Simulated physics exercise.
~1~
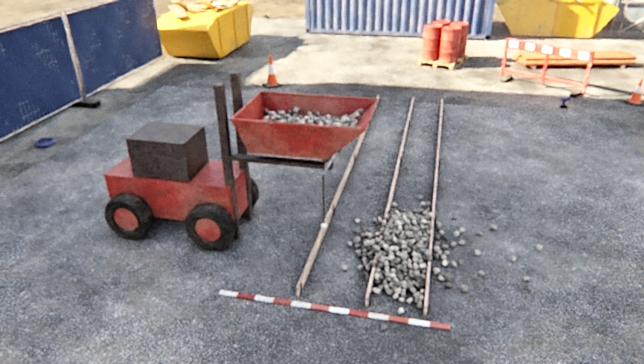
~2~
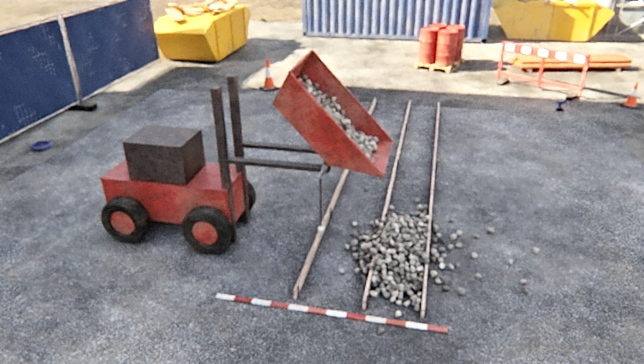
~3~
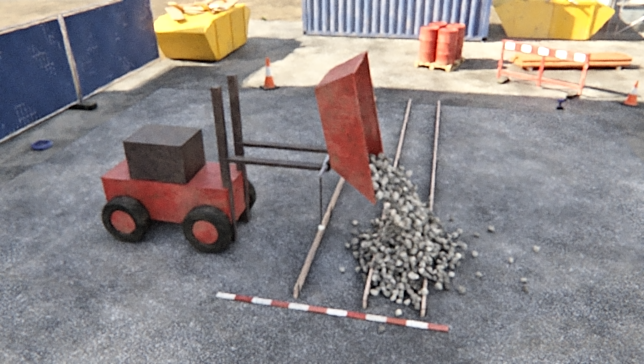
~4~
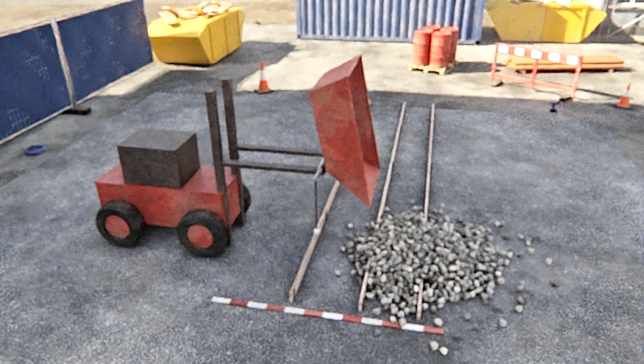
At the start, a red forklift with a dark block on top holds a skip of grey stones level beside a loose heap lying across long planks on the tarmac. The skip tips forward to the right, and its stones gather toward the lower end. It swings steeper until the floor is nearly upright, and the stones pour onto the heap, which grows and hides more of the planks. At the end, the emptied skip hangs steeply tilted, while the stones lie in a wide, low pile spread well past the right-hand plank.
